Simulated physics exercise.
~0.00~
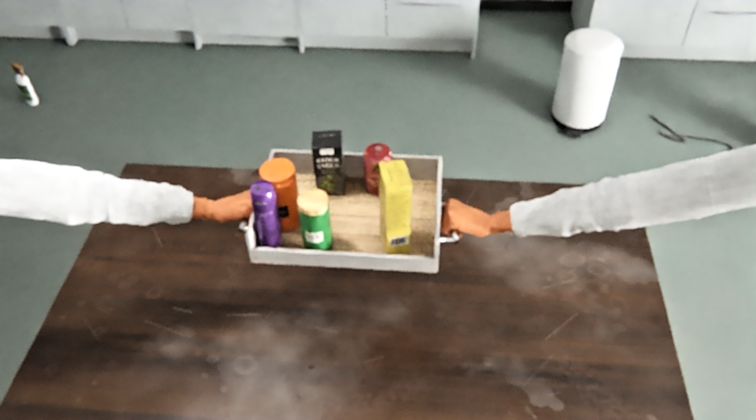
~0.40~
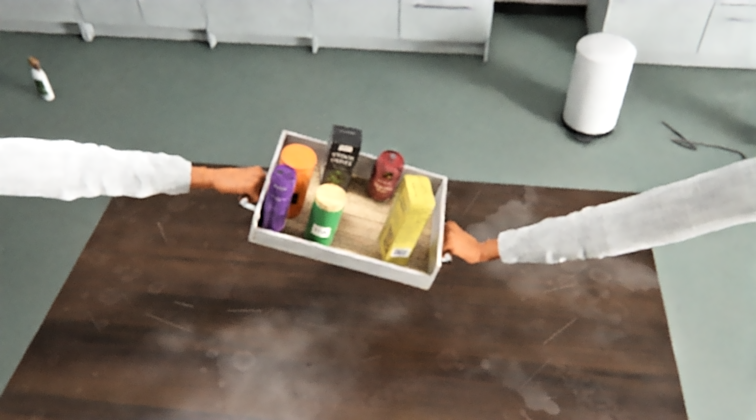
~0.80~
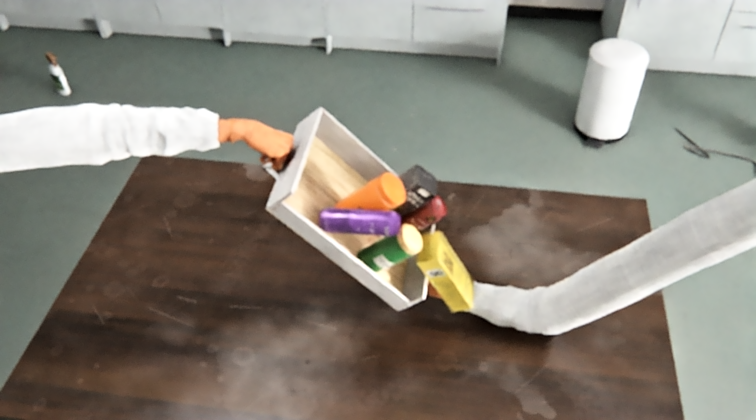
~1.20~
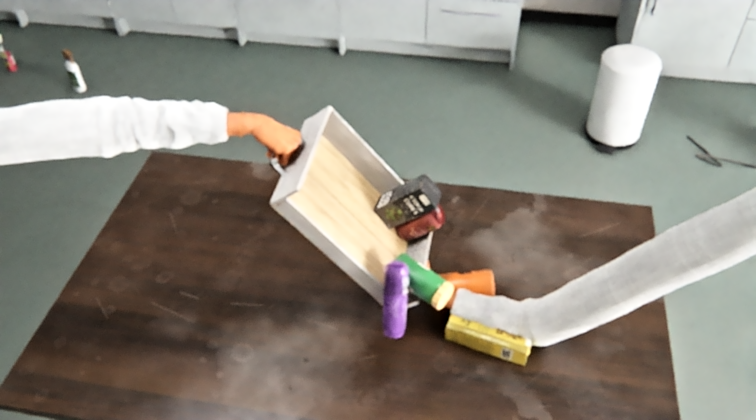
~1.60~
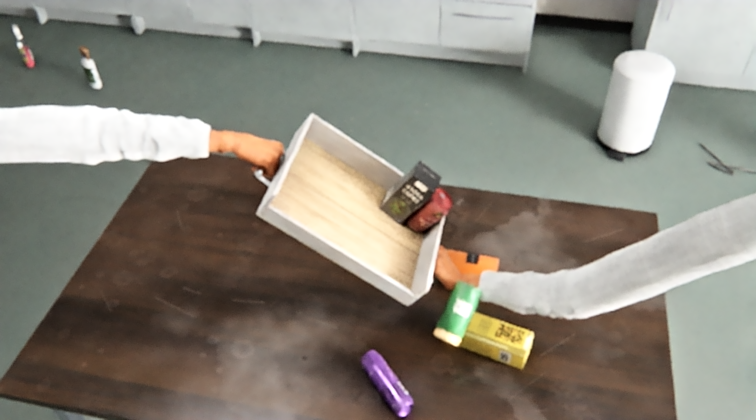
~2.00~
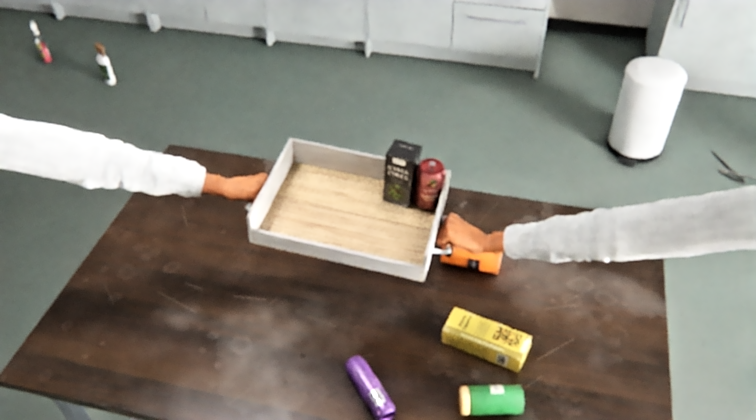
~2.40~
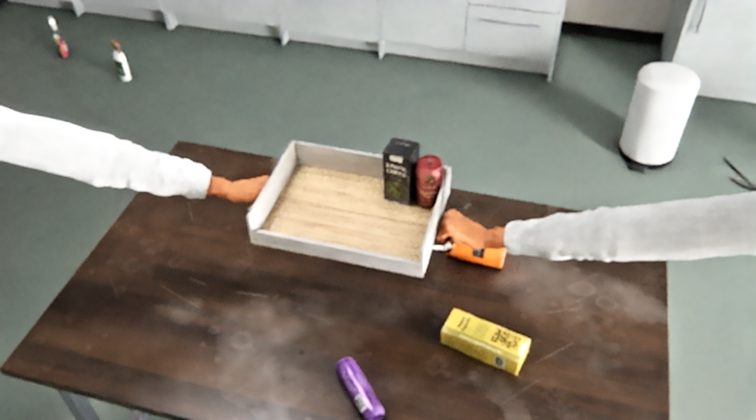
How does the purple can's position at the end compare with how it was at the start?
At the start the purple can stands upright in the crate. At the end it lies on its side on the table.
